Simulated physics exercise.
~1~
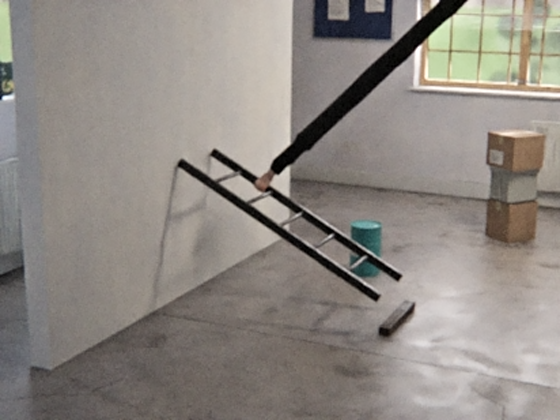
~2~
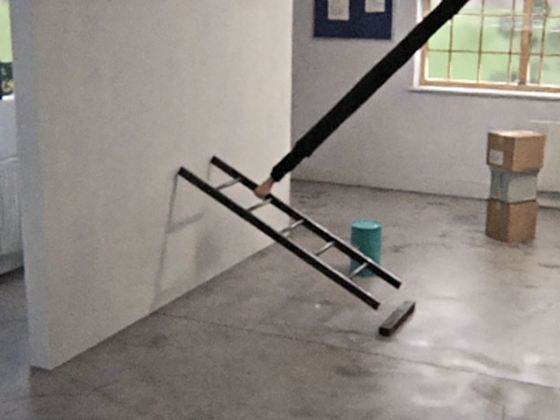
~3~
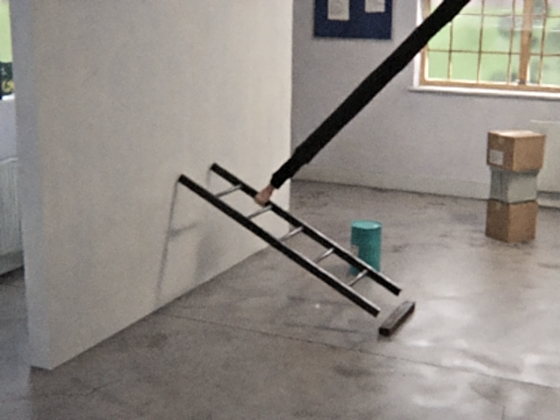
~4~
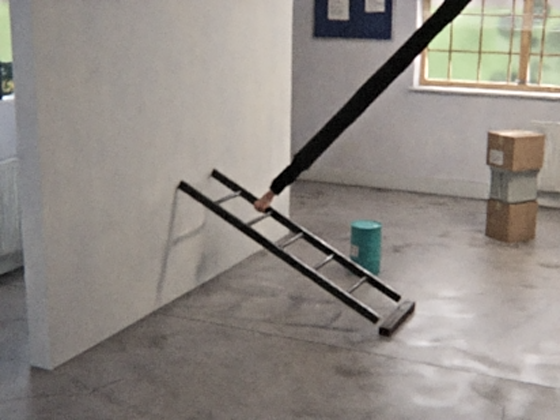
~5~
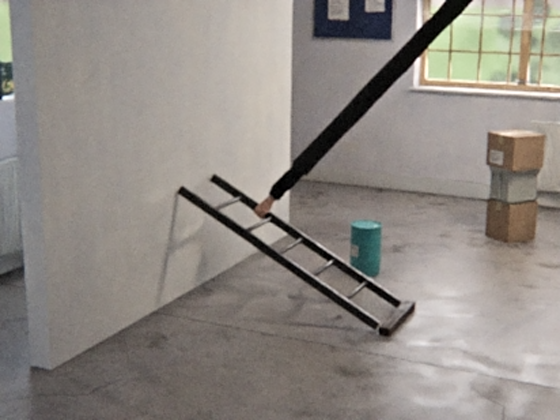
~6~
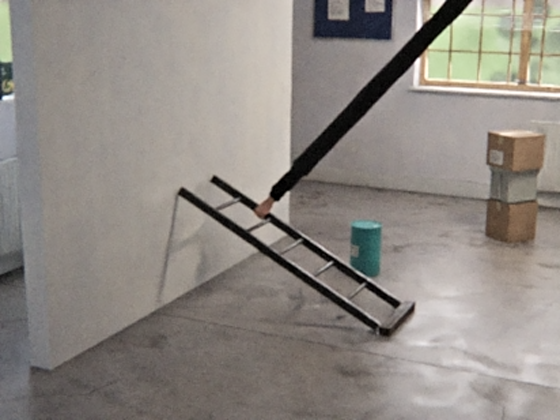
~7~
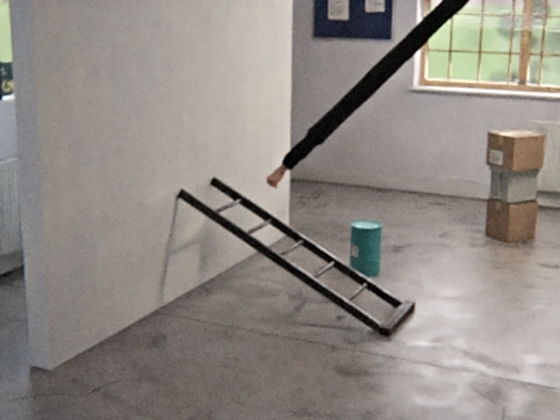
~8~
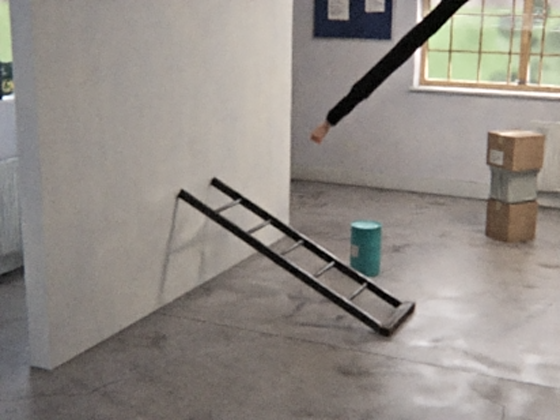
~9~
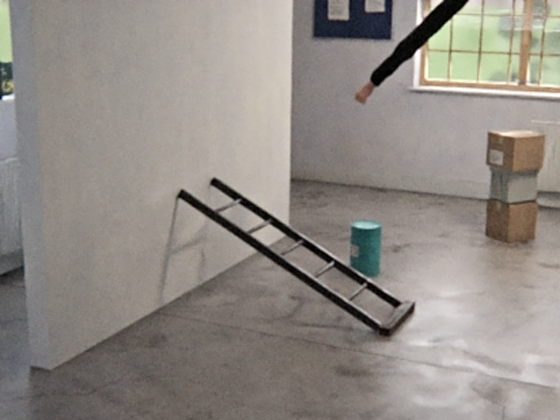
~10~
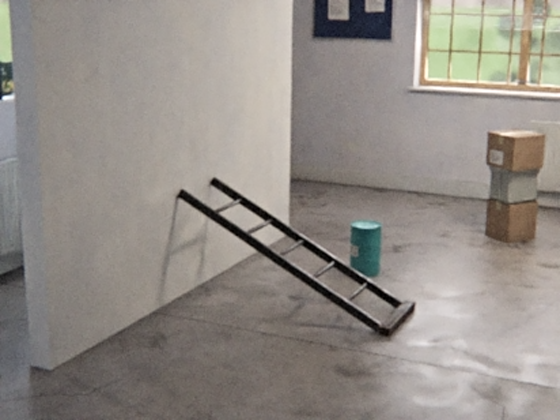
Black ladder leaning on a pale wall, lowered by a hand until its feet meet a floor batten, then staying put alone.
